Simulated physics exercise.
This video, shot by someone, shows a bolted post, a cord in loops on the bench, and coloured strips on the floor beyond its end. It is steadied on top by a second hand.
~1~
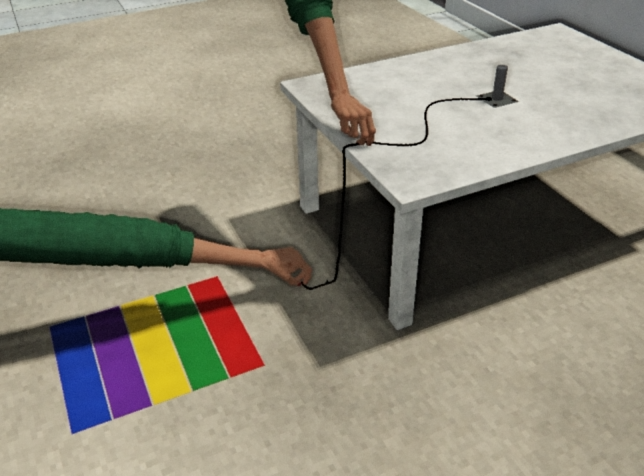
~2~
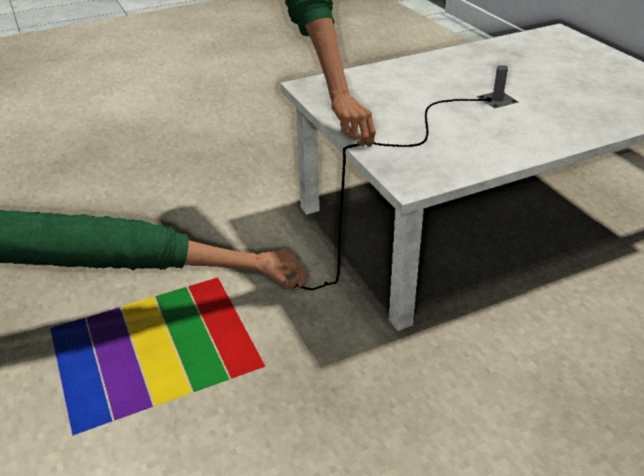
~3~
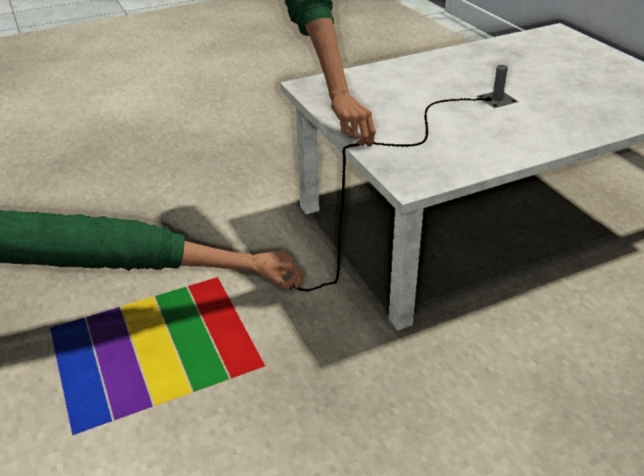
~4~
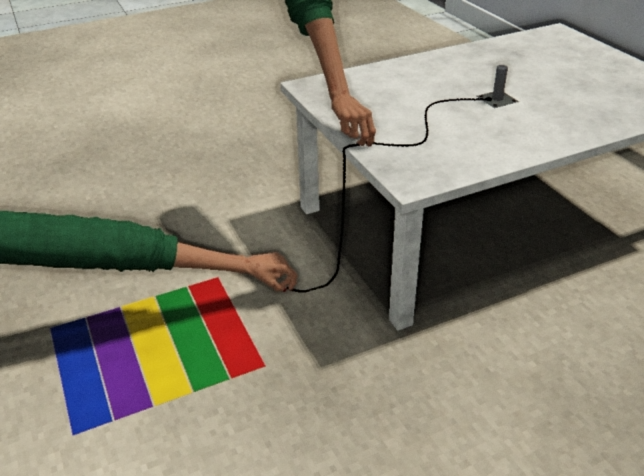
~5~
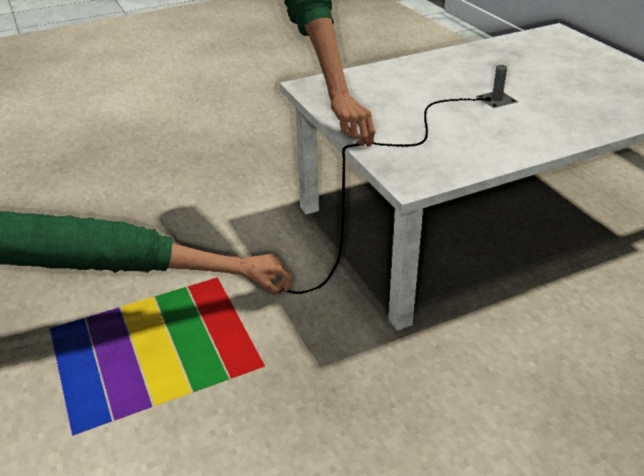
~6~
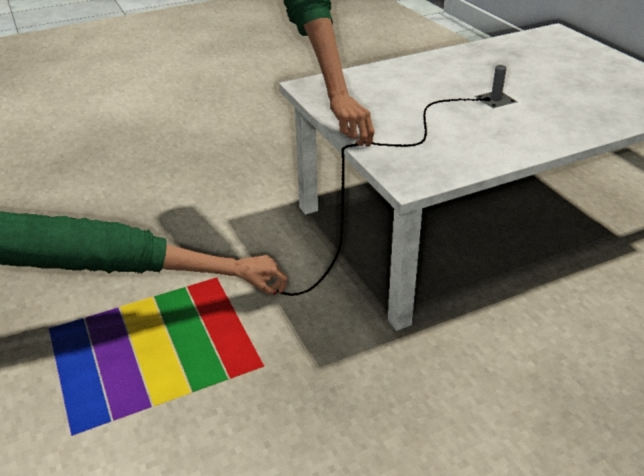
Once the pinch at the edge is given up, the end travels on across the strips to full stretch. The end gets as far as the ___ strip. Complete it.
The end gets as far as the yellow strip.
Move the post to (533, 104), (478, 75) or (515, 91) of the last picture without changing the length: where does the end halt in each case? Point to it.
Going through the tries, you get (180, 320), then (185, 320), then (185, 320).
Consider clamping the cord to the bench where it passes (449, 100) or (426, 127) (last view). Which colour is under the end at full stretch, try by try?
With the first choice you'd get yellow, with the second green.
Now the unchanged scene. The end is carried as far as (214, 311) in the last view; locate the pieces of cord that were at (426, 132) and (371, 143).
You'll see them at (390, 130) and then at (344, 166).
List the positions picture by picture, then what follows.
In the first frame, end (302, 282); red (239, 353); green (203, 366); yellow (166, 379); purple (127, 392); blue (87, 406).
In the second frame, end (297, 285); cord through (462, 100) (426, 121) (401, 146) (344, 162) (340, 221) (338, 276).
In the third frame, end (294, 286).
In the fourth frame, end (287, 288); cord through (462, 100) (426, 121) (401, 146) (344, 162) (343, 220) (335, 275).
In the fifth frame, end (283, 289).
In the sixth frame, end (278, 291); cord through (460, 100) (425, 121) (400, 146) (343, 162) (342, 220) (325, 275).
Soon after, end near (215, 311); over red.
After that, end near (172, 325); over green.
At the stop, end near (147, 333); over yellow. It gets as far as the yellow strip.
